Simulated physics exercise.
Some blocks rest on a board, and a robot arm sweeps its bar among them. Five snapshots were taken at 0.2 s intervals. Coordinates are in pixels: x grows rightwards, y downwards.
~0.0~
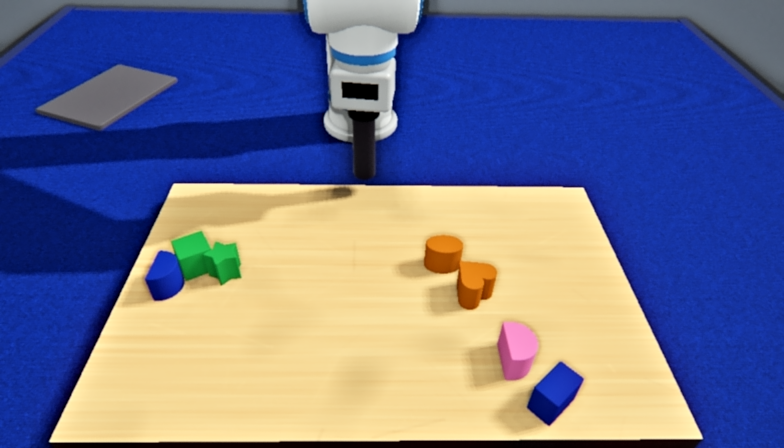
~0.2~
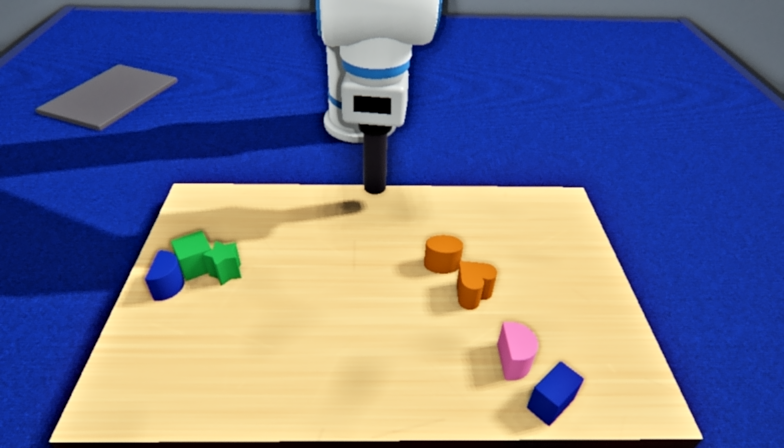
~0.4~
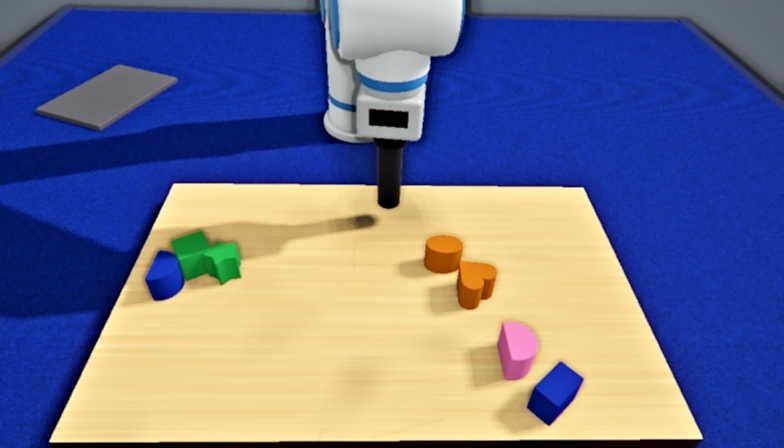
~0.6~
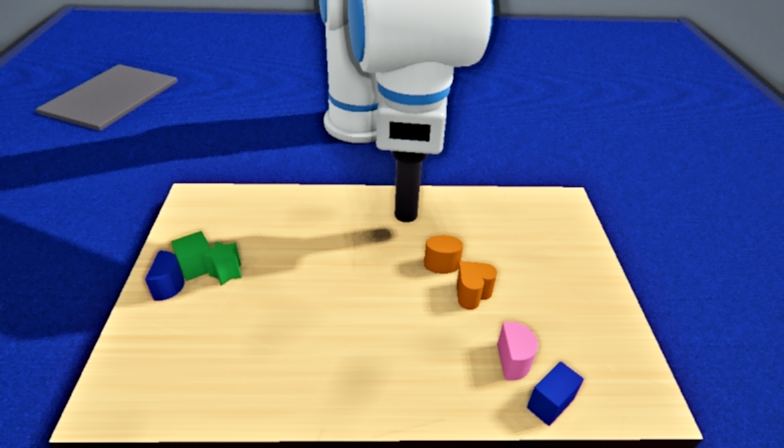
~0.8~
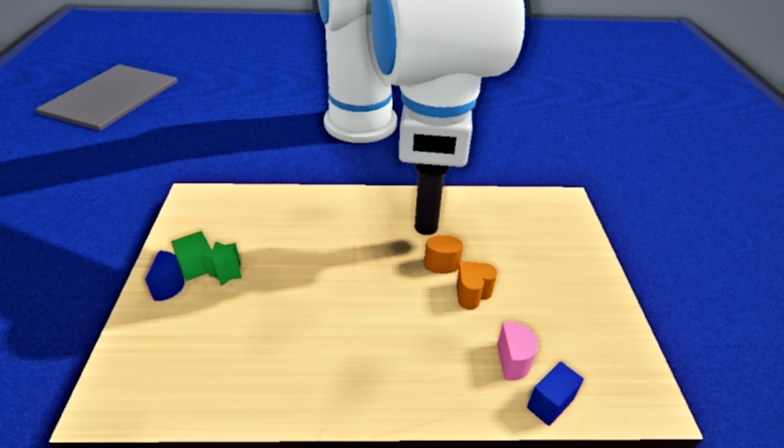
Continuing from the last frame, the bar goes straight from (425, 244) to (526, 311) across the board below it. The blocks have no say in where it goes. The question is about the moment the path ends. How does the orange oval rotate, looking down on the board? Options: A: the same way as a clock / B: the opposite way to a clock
A
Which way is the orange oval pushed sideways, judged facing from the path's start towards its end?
The orange oval is shifted sideways to the right, facing along the path from start to end.
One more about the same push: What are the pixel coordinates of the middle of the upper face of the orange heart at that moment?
I predict (485, 292).
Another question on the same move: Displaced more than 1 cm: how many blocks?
It displaces two.
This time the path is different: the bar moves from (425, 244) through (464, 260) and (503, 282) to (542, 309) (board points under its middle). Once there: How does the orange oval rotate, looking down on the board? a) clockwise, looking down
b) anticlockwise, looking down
a: Clockwise, looking down.
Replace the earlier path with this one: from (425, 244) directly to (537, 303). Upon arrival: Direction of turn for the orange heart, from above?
Verdict: Counterclockwise.
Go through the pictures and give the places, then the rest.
The first frame shows bar's lower end (364, 174); orange oval (445, 243); orange heart (477, 273); pink half-round block (520, 340).
The second frame shows bar (375, 188); blocks still.
The third frame shows bar (389, 202); blocks still.
The fourth frame shows bar (406, 215); blocks still.
The fifth frame shows bar (426, 228); orange oval (445, 243); orange heart (477, 273); pink half-round block (520, 340).
What follows on the original path. One third of the way, bar (459, 249); orange oval (461, 262), turned 25° clockwise; orange heart (482, 284), turned 25° anticlockwise.
Two thirds of the way, bar (494, 271); orange oval (463, 269), turned 30° clockwise; orange heart (485, 292), turned 35° anticlockwise.
At the end, bar (531, 295); orange oval (463, 269), turned 30° clockwise; orange heart (485, 292), turned 35° anticlockwise; pink half-round block still.
